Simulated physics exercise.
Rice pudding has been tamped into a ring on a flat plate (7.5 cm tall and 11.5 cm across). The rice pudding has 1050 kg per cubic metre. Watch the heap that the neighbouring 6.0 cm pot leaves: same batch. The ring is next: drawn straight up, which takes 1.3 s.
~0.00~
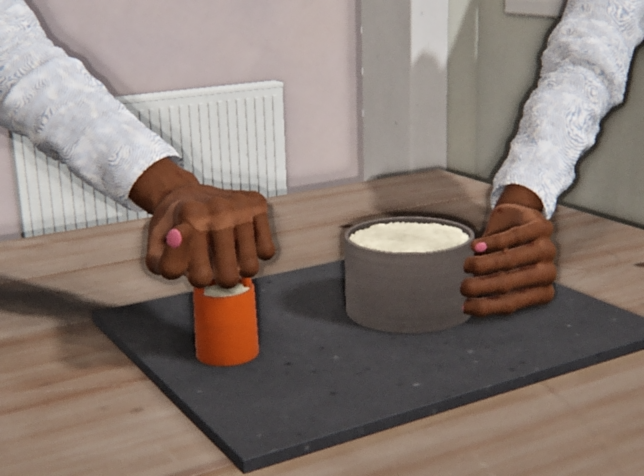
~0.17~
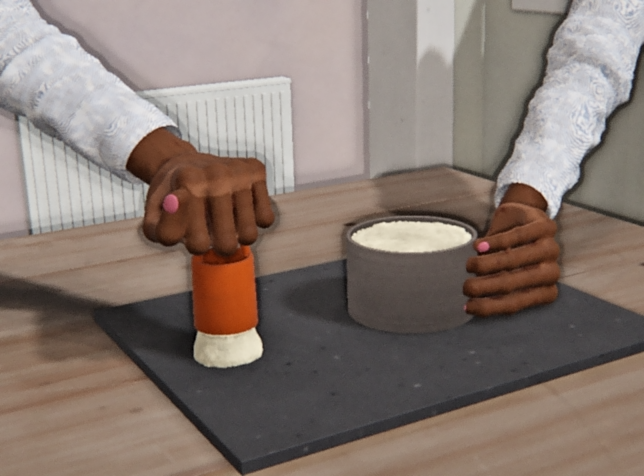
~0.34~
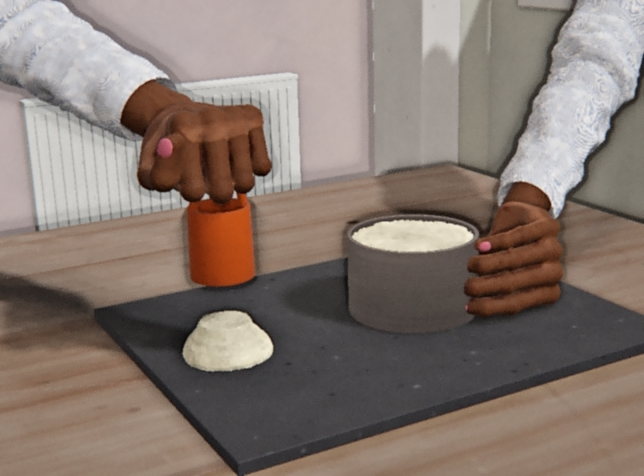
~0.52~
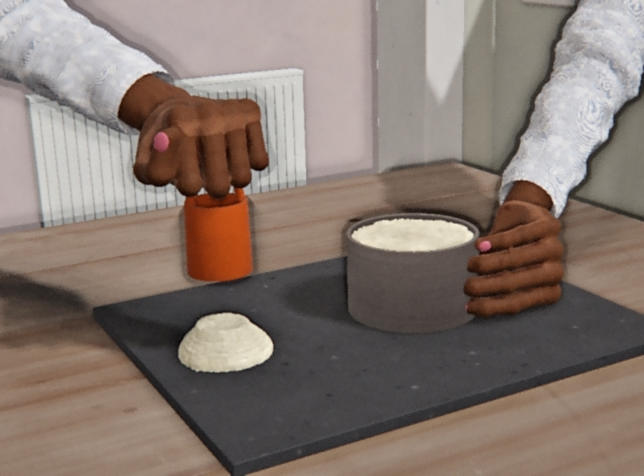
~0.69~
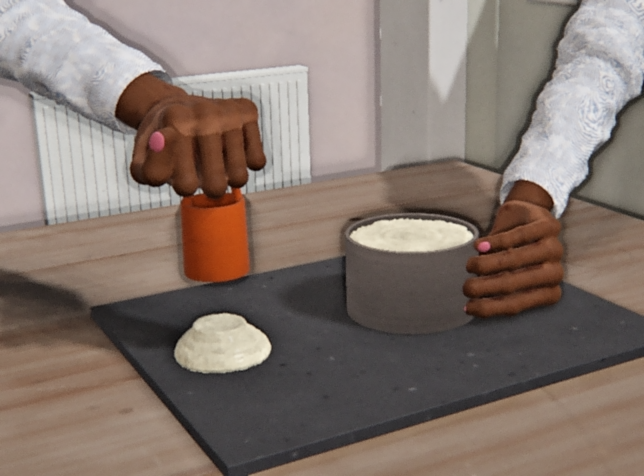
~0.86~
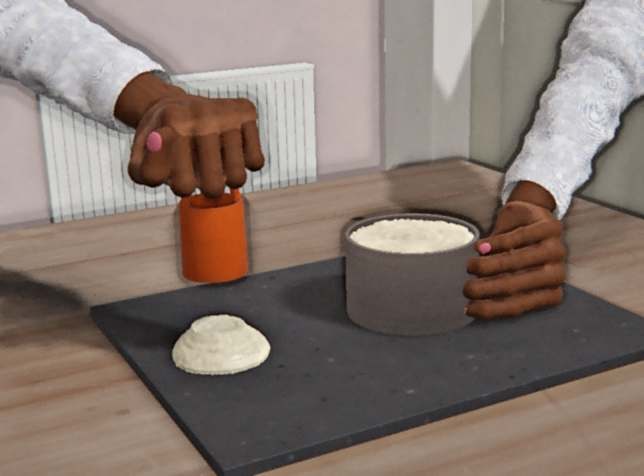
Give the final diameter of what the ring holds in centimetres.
It comes to near 20.3 cm.
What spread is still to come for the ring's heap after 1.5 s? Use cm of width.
Some 2.0 cm.
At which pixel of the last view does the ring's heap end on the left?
Around (304, 314).
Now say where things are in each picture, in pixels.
Middle of the pot's mouth at (224, 290), still down; middle of the ring's top at (409, 237), not yet moved, in the first picture.
Middle of the pot's mouth at (222, 259), raised 2.8 cm; middle of the ring's top at (411, 236), not yet moved, in the second picture.
Middle of the pot's mouth at (218, 209), raised 7.1 cm; what the pot left 3.3 cm high and 7.9 cm wide, top at (226, 323); middle of the ring's top at (413, 235), not yet moved, in the third picture.
Middle of the pot's mouth at (216, 203), raised 7.5 cm; what the pot left 3.0 cm high and 8.2 cm wide, top at (223, 325); middle of the ring's top at (413, 234), not yet moved, in the fourth picture.
Middle of the pot's mouth at (213, 203), raised 7.5 cm; what the pot left 3.0 cm high and 8.3 cm wide, top at (221, 327); middle of the ring's top at (412, 235), not yet moved, in the fifth picture.
Middle of the pot's mouth at (211, 204), raised 7.5 cm; what the pot left 2.9 cm high and 8.4 cm wide, top at (219, 328); middle of the ring's top at (412, 235), not yet moved, in the sixth picture.
After 1.2 s, the ring is up 1.9 cm; the rice pudding has come down 0.4 cm to 7.1 cm and is 13 cm wide.
After 1.5 s, the ring is up 4.6 cm; the rice pudding has come down 2.9 cm to 4.6 cm and is 18 cm wide.
After 1.8 s, the ring is up 7.3 cm; the rice pudding has come down 3.7 cm to 3.8 cm and is 20 cm wide.
After 2.2 s, the ring is clear; the rice pudding has come down 3.7 cm to 3.8 cm and is 20 cm wide.
After 2.8 s, at rest, the ring is clear; the rice pudding has come down 3.7 cm to 3.8 cm and is 20 cm wide.
